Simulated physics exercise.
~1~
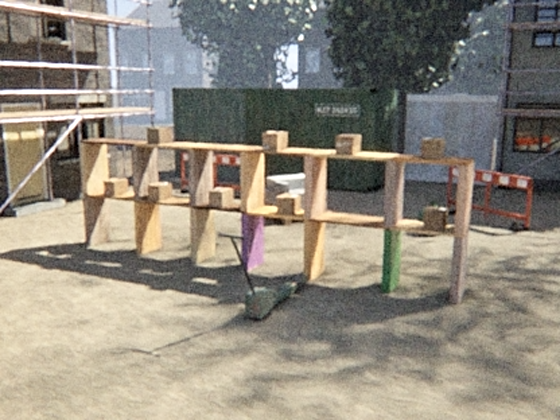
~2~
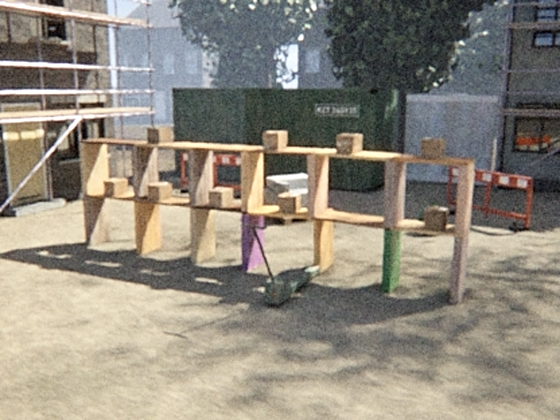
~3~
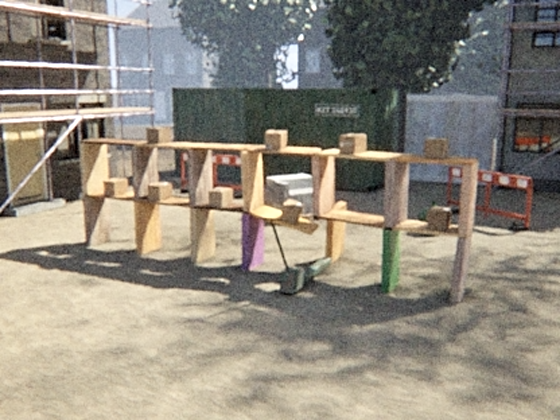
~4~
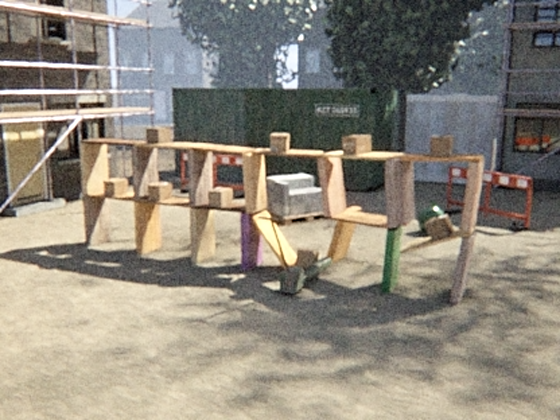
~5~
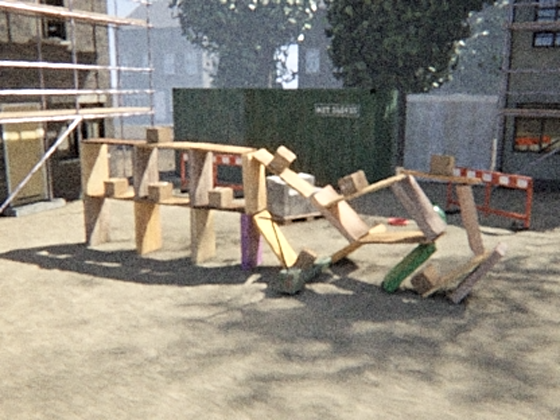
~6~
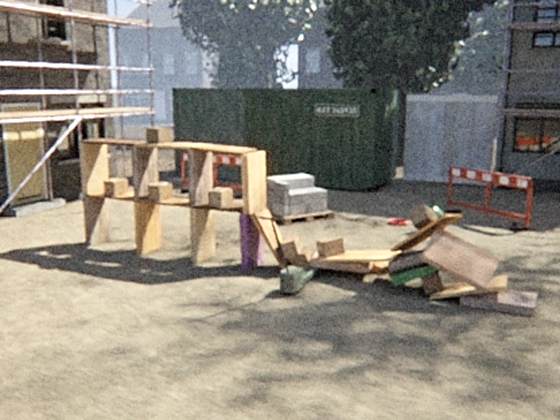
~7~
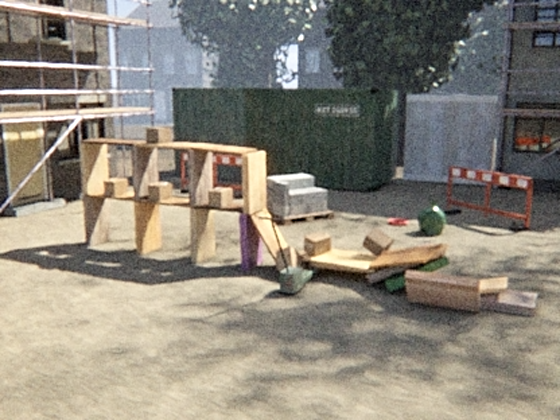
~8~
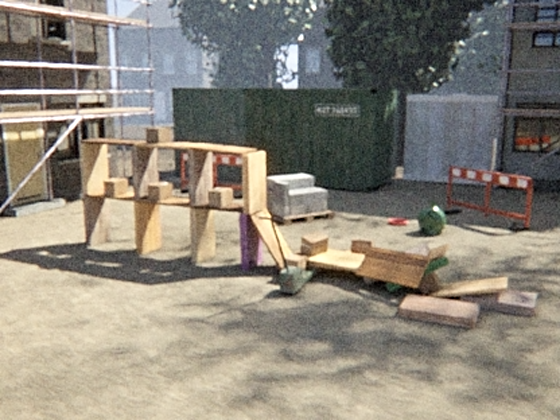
A two-tier shelf of loose boards loses its right half as a jack slides in, the left half still standing.
